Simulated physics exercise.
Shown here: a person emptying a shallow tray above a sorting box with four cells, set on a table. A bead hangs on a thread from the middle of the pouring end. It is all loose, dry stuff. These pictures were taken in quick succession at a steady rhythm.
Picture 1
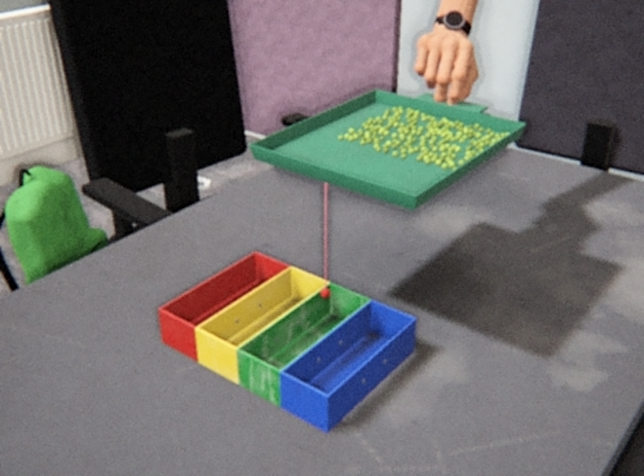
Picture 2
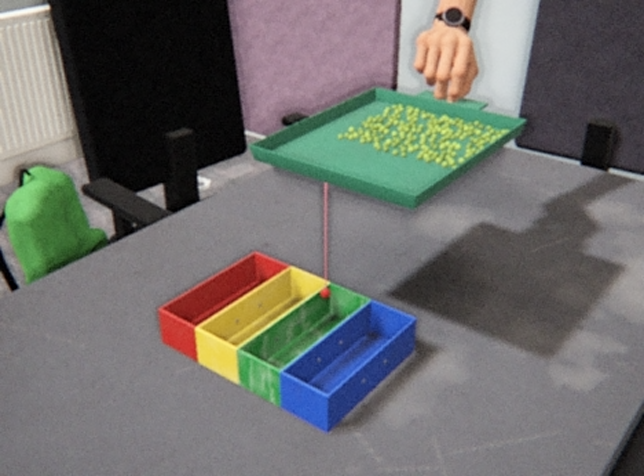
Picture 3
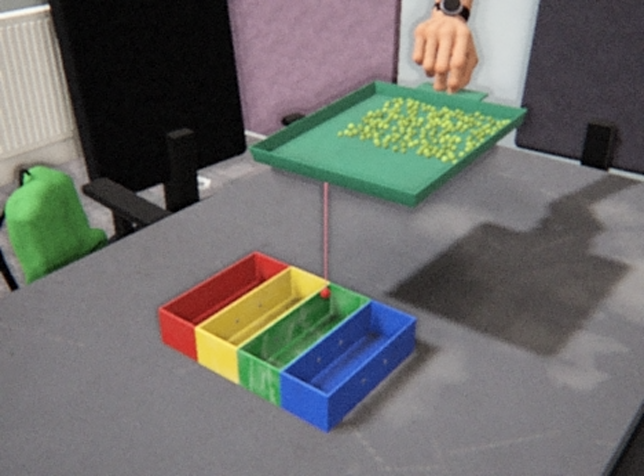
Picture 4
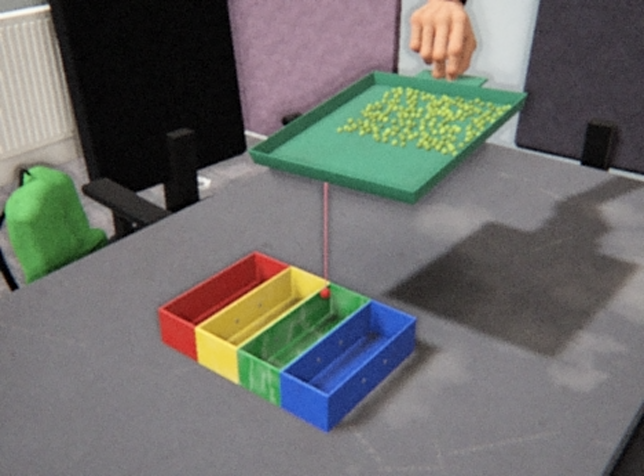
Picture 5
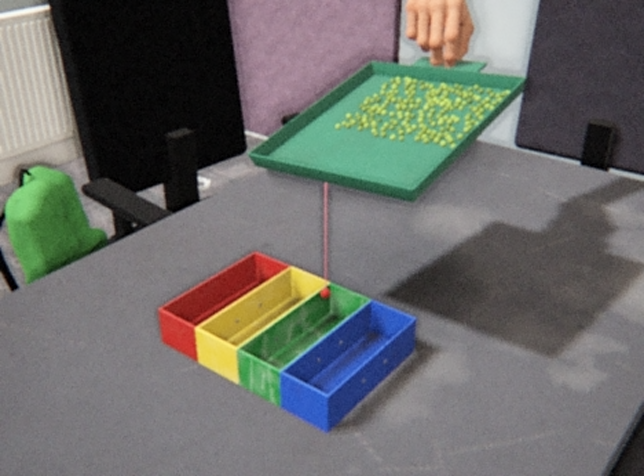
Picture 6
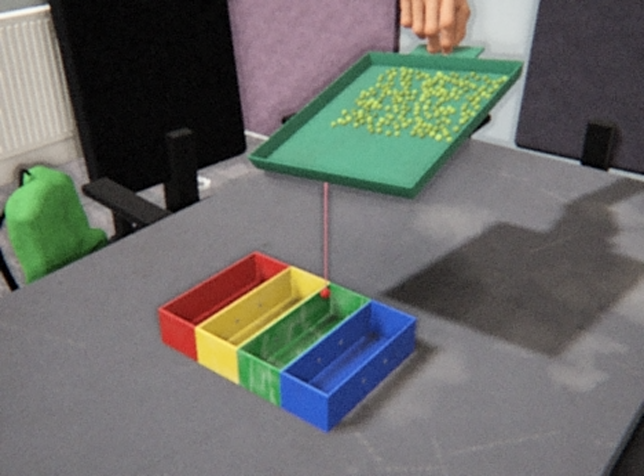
Green tray of dried peas tilting gradually as a hand raises its far end above red, yellow, green and blue cells.
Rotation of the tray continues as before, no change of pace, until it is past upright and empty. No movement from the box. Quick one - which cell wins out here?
The red one wins out.
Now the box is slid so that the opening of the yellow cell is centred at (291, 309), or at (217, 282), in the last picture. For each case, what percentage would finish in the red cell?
Respectively 80 % and 0 %.
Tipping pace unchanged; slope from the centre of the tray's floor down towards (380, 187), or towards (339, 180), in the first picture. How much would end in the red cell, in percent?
First case about 0 percent; second case about 0 percent.
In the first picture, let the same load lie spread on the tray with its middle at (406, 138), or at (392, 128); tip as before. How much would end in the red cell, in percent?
Around 60 percent the first time, around 70 percent the second.
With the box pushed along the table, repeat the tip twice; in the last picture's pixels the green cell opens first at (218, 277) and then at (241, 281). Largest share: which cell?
In turn: The cell in blue; that green cell.
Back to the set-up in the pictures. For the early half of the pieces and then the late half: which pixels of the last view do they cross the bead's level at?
Near (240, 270) to start, and near (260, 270) afterwards.
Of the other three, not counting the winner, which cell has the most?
It's that yellow cell.
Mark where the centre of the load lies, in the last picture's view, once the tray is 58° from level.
In the last view, the load is centred close to (275, 176).
Shortly afterwards, tray tipped steeply; near two thirds on the tray; a little in the red cell; only a few in the yellow cell; near a quarter falling or outside the box.
Next, tray tipped right over; near a third on the tray; near a third in the red cell; a little in the yellow cell; only a few in the green cell; near a quarter falling or outside the box.
Some moments later, tray tipped past a quarter turn; the bulk in the red cell; near a quarter in the yellow cell; only a few in the green cell; only a few falling or outside the box.
In the end, tray tipped past a quarter turn; the bulk in the red cell; near a quarter in the yellow cell; only a few in the green cell; none at all in the blue cell; only a few outside the box.
